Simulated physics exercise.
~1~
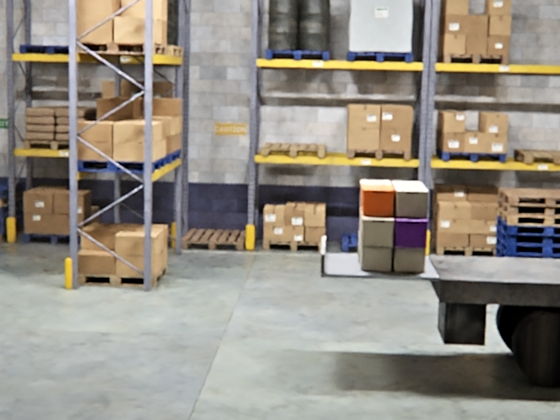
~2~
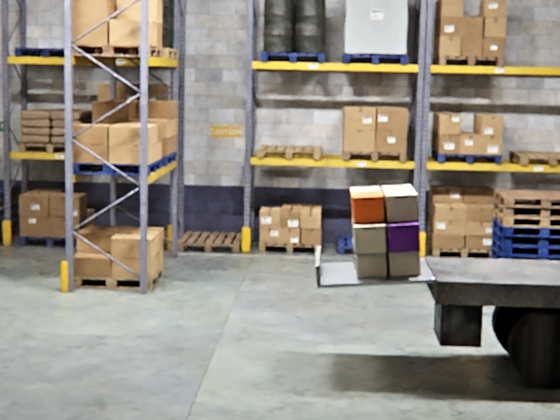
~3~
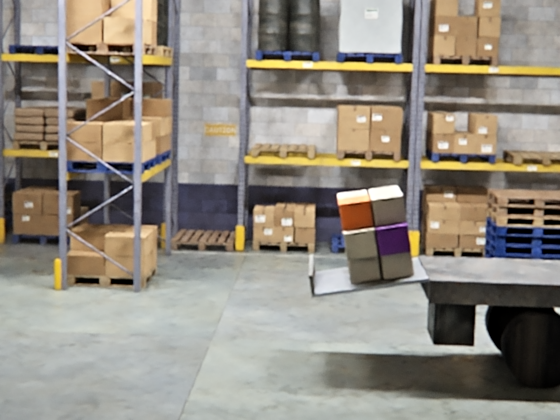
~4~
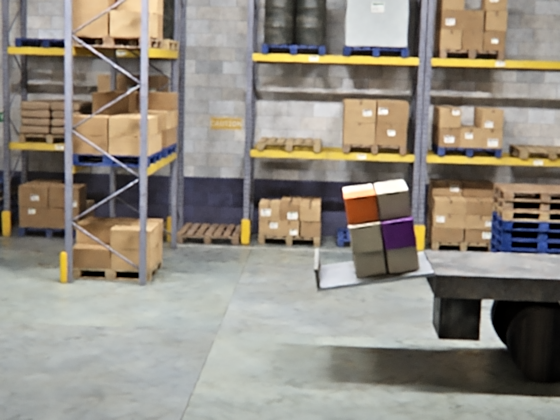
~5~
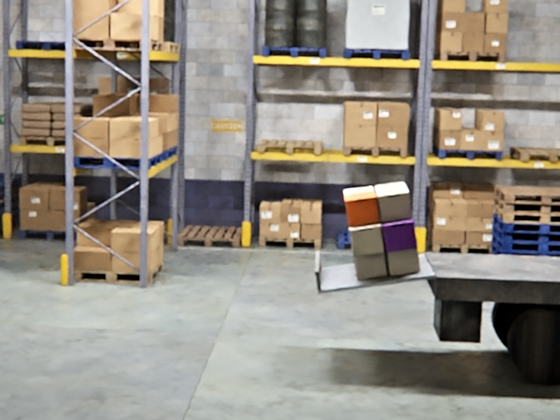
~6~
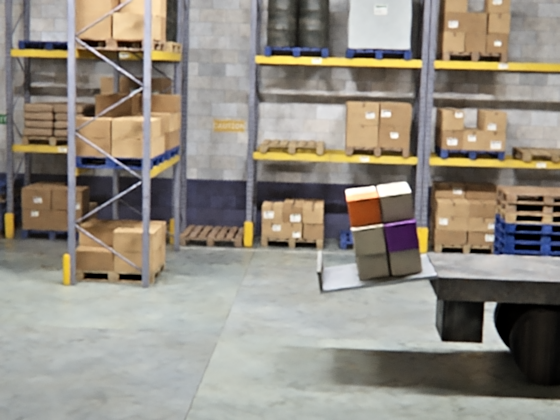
The drop flap at the back of a flat-bed in a warehouse tilts gently, its outer left edge sinking, and the stacked totes, one orange and one purple among them, lean with it. The flap then holds its slope, with the block still resting together on it.
